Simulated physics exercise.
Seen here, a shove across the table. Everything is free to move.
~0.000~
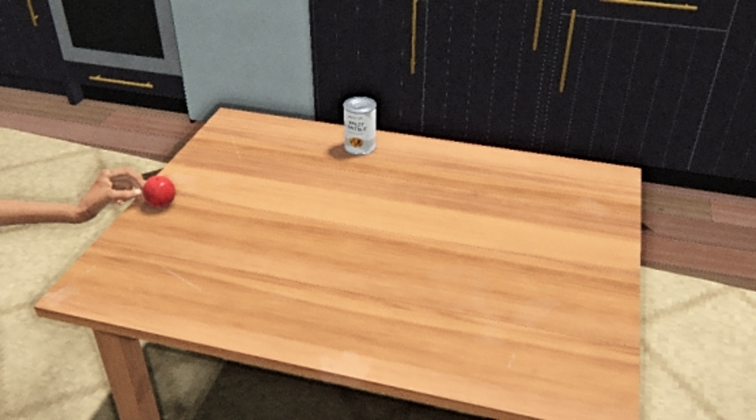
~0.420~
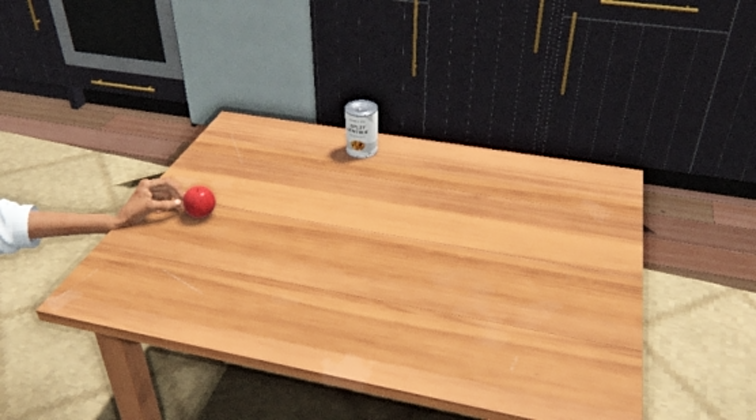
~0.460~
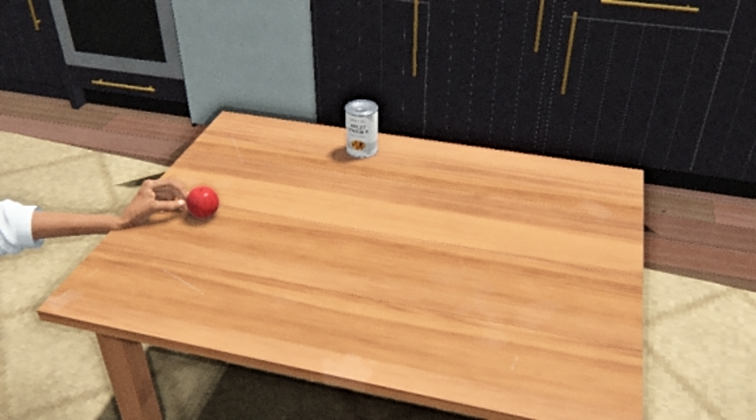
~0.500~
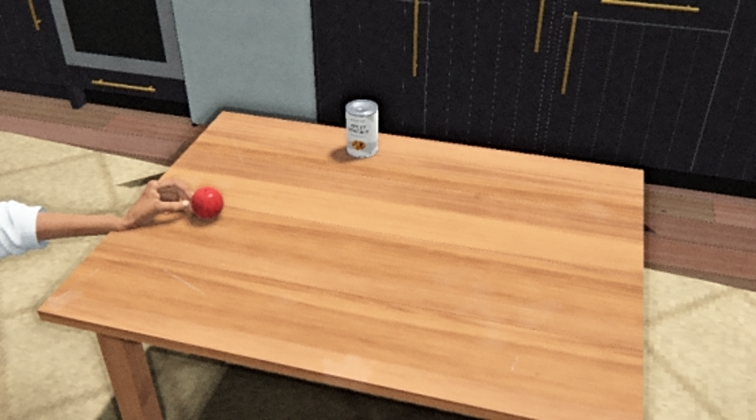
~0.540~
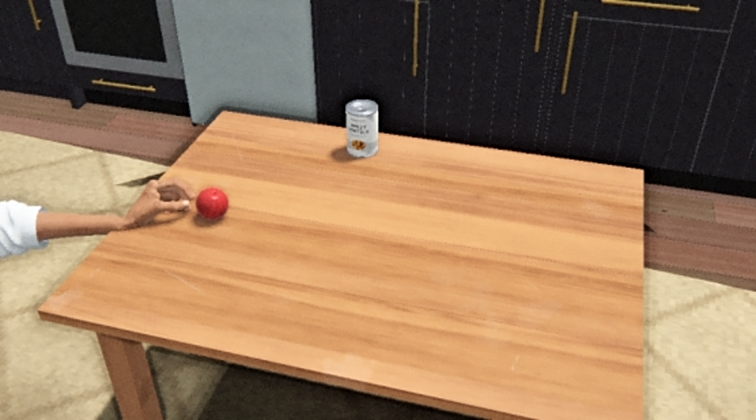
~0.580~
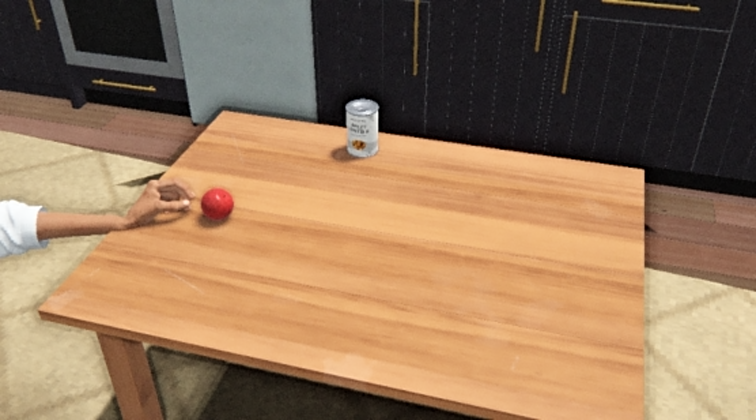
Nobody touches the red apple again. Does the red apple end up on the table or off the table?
The red apple remains on top.
After 1.08 s, red apple rolled well along near (271, 214).
After 1.68 s, red apple rolled well along near (322, 222).
At rest (3.4 s), moved from the start, red apple. Seen from the same camera at the end, red apple near (373, 231).
